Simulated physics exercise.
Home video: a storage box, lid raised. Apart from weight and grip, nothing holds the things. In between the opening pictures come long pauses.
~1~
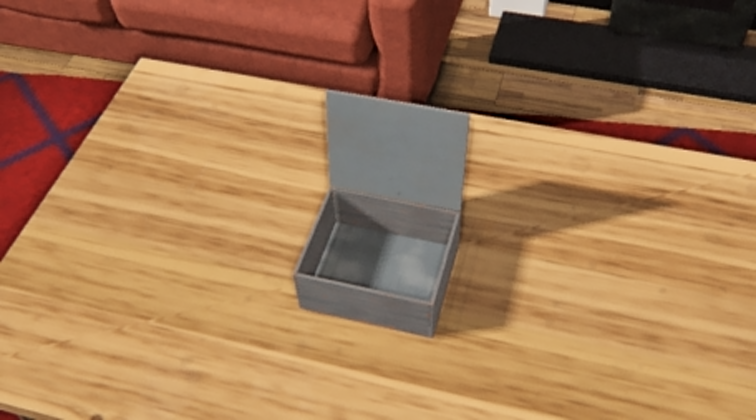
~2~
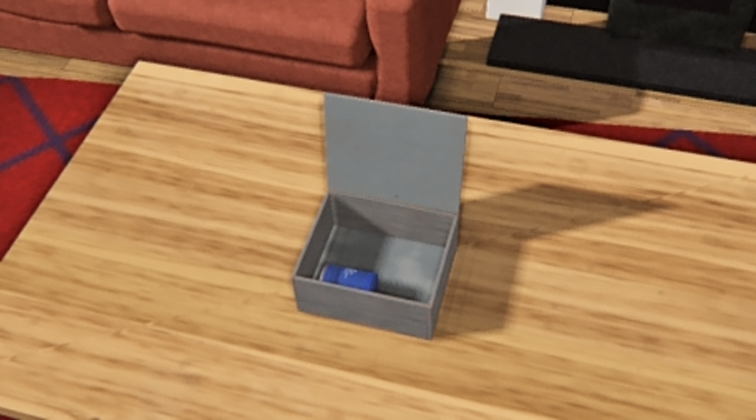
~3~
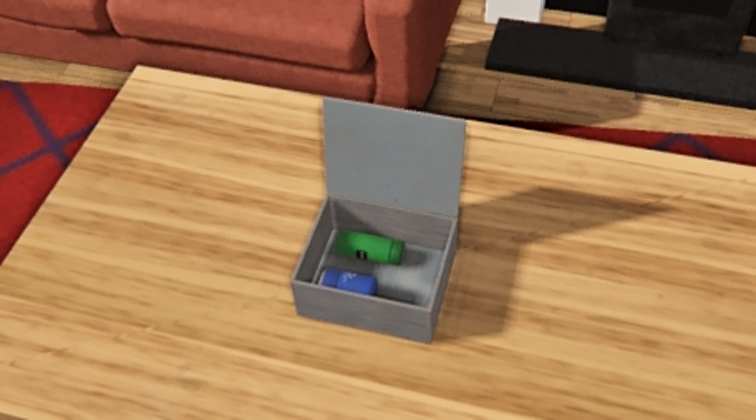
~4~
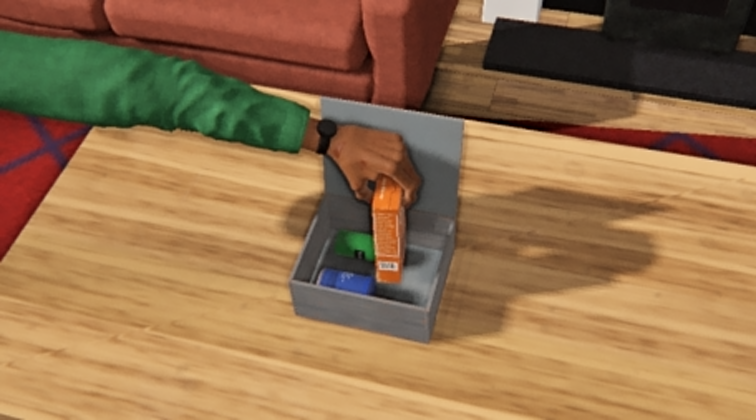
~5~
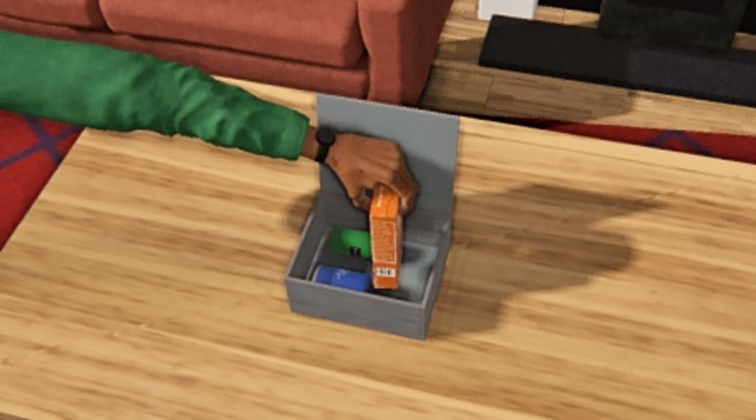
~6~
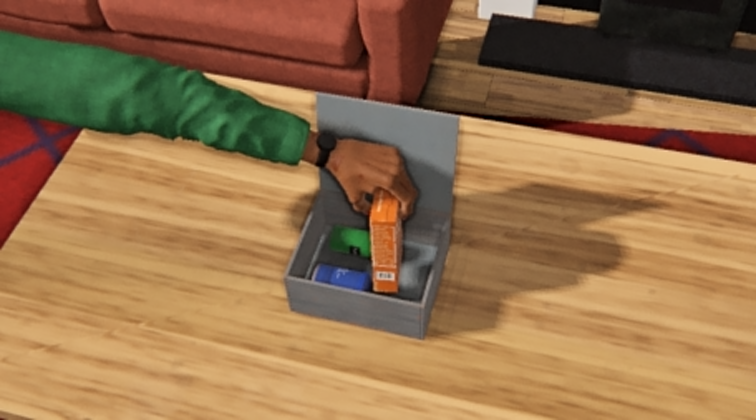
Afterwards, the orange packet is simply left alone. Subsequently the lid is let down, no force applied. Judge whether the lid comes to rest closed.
The lid is out of place.
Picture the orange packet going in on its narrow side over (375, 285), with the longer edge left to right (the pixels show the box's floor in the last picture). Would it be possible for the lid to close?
Note: It lowers fully.
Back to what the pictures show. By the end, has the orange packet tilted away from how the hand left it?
Result: It remains as it was set.
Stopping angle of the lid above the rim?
Some 50 degrees above the rim, more or less.
Then, 0.80 s later than the last frame, lid starting down; orange packet moved a little near (388, 256).
Then, 1.30 s later than the last frame, lid 80° above the rim; orange packet moved a little near (388, 256).
Then, 1.60 s later than the last frame, lid 57° above the rim; orange packet moved a little near (388, 256).
When it is over, lid 49° above the rim; moved from the start, orange packet; the other 2 as before. End places, in pixels of the last picture, orange packet near (390, 260).
